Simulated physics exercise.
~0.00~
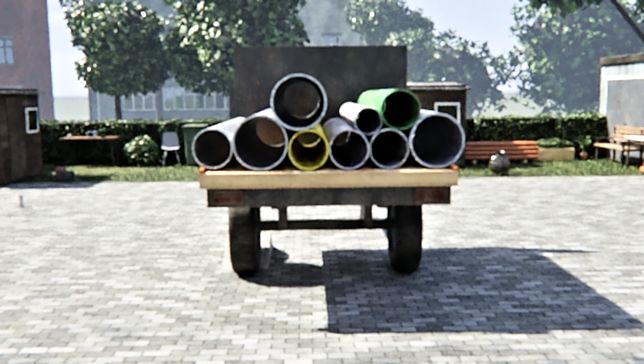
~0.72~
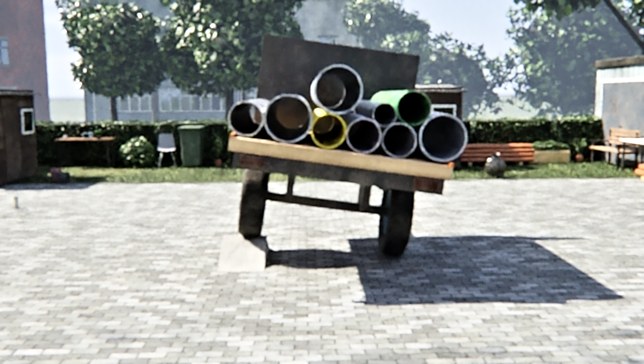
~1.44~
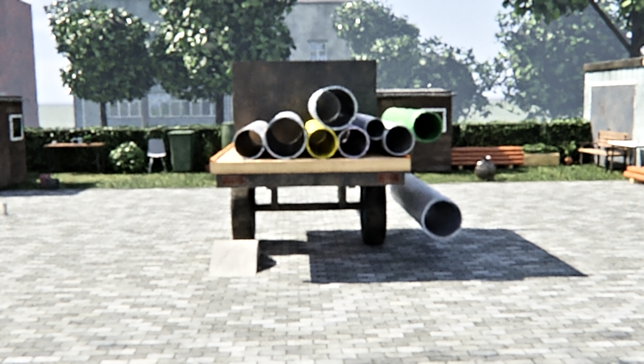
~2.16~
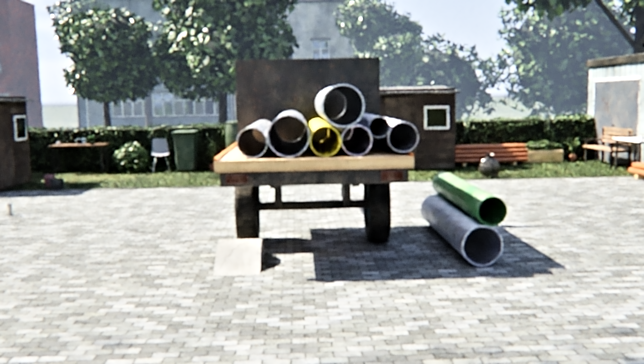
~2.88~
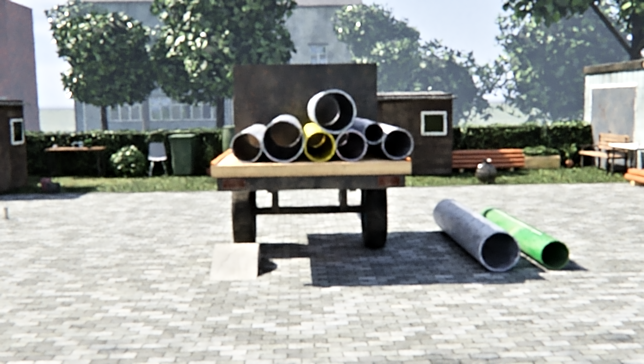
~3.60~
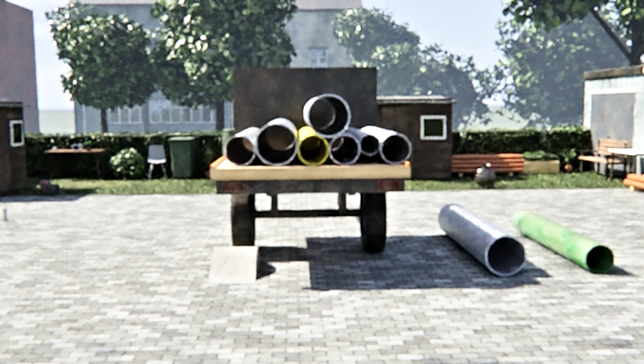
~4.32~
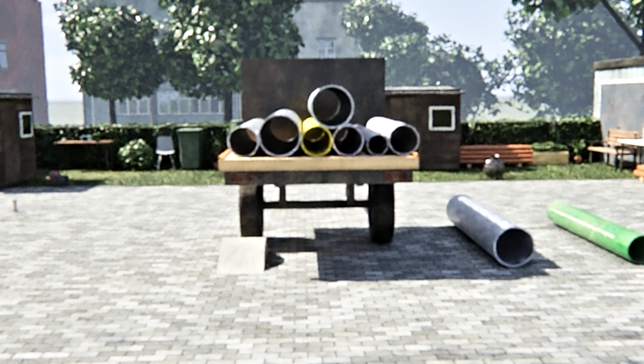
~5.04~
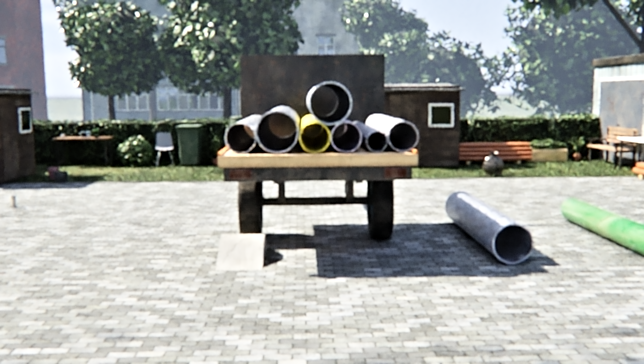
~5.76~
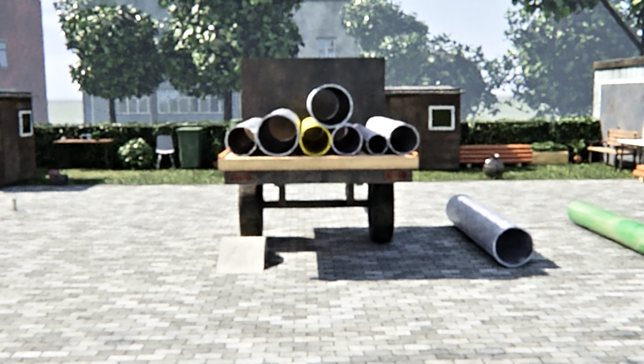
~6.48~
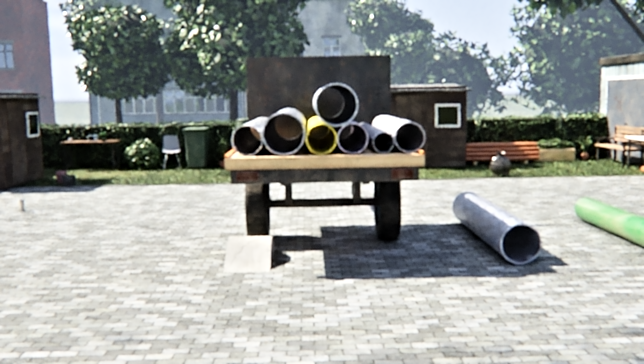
A flat trailer stacked with loose pipes tilts to the right as its left wheel rides over a low hump, then levels; a grey pipe and the green one drop off the right side, the green rolling farther away, while the yellow stays aboard with the others.
